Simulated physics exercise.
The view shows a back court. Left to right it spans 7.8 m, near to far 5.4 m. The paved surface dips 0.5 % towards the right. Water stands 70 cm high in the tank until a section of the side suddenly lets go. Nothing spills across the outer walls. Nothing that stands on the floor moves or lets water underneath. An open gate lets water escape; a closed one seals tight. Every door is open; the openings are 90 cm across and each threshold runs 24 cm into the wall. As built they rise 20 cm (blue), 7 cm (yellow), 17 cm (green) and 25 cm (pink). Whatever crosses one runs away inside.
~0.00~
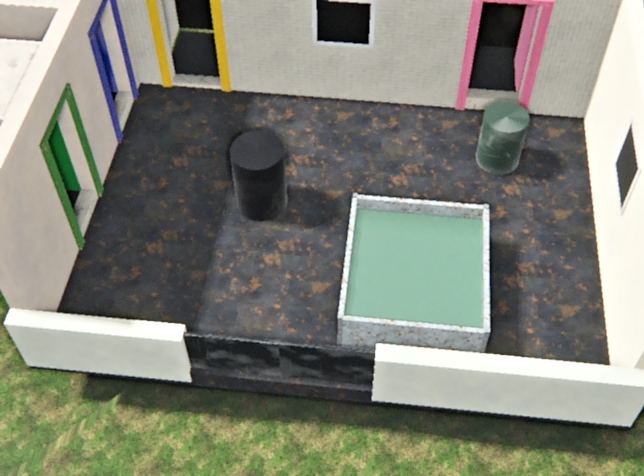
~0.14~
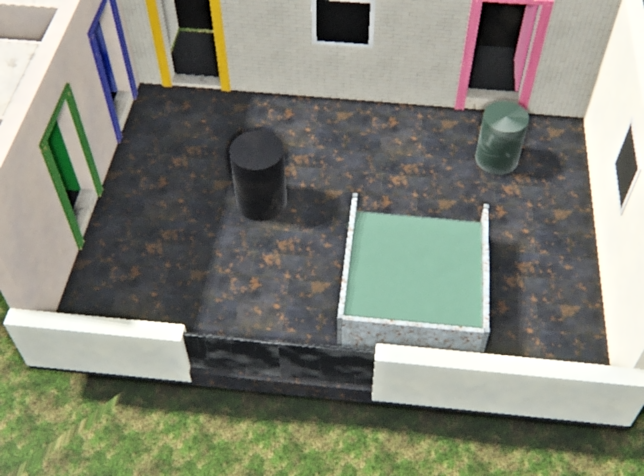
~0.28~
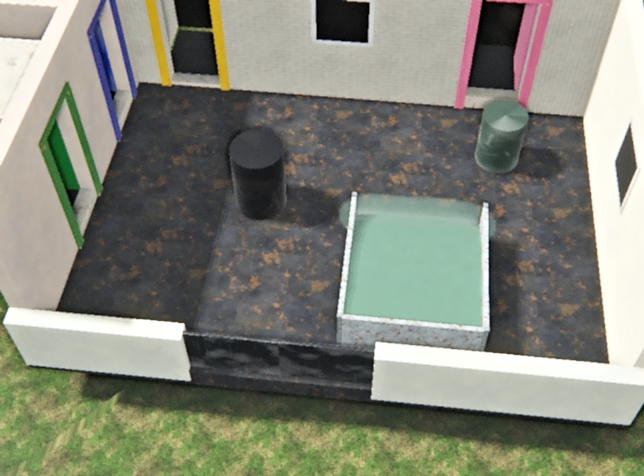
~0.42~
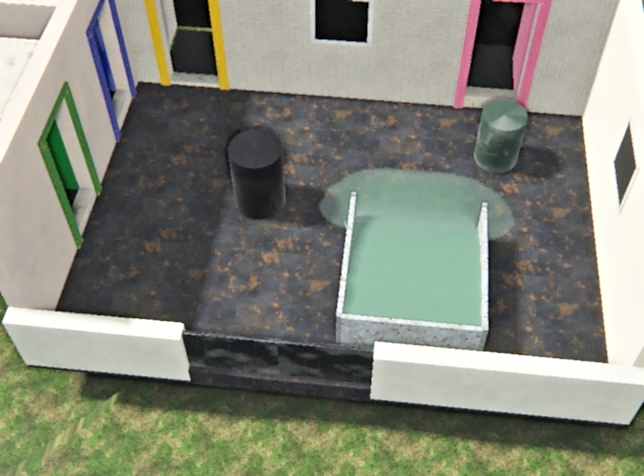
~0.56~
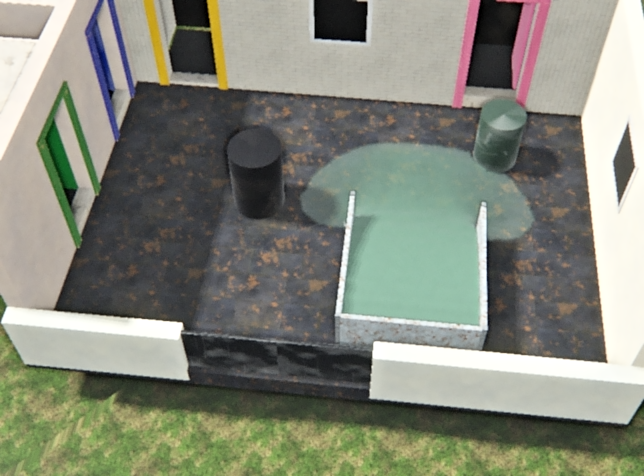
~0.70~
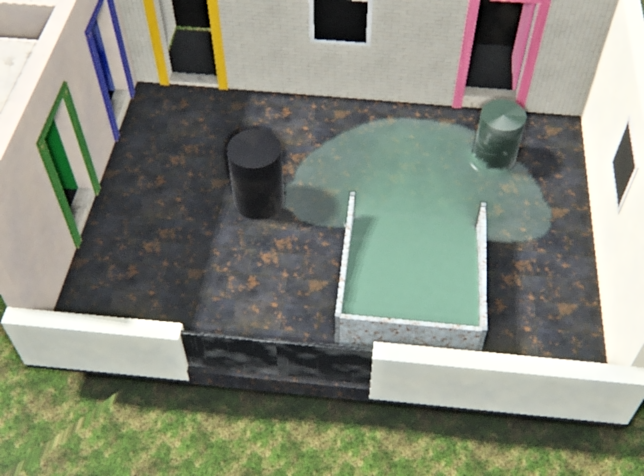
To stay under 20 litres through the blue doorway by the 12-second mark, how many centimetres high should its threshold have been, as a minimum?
It would have to be roughly 17 cm high.
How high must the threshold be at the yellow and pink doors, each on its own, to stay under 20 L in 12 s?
About 7.5 cm at yellow and 23 cm at pink.
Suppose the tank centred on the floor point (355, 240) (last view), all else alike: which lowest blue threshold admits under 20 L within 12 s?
About 20 cm.
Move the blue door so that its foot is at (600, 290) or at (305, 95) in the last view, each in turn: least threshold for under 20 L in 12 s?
About 8.5 and 14.5 cm.
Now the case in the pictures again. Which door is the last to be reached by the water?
The green one.
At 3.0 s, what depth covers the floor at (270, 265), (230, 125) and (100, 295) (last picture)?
In that order: 0, 10 and 0 cm.
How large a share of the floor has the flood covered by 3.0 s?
Some 45 per cent of it.
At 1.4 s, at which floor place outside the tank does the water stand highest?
Near (442, 111).
After 1.4 s water covers 30 % of the floor, deepest (44 cm) near (442, 111); it has not reached the blue door.
After 3.0 s water covers 45 % of the floor, deepest (32 cm) near (558, 121); 15 cm at the blue door, 0 litres in over its 20 cm threshold.
After 12.0 s water covers 95 % of the floor, deepest (14 cm) near (421, 110); 4 cm at the blue door, 7 litres in over its 20 cm threshold.
At the blue door as built, the water arrived by 2.8 s and peaked near 24 cm at 3.6 s.
With a threshold of 14 cm, 44 litres would have come in within the 12 s; with 19 cm, 10 litres. So under 20 litres takes about 17 cm.
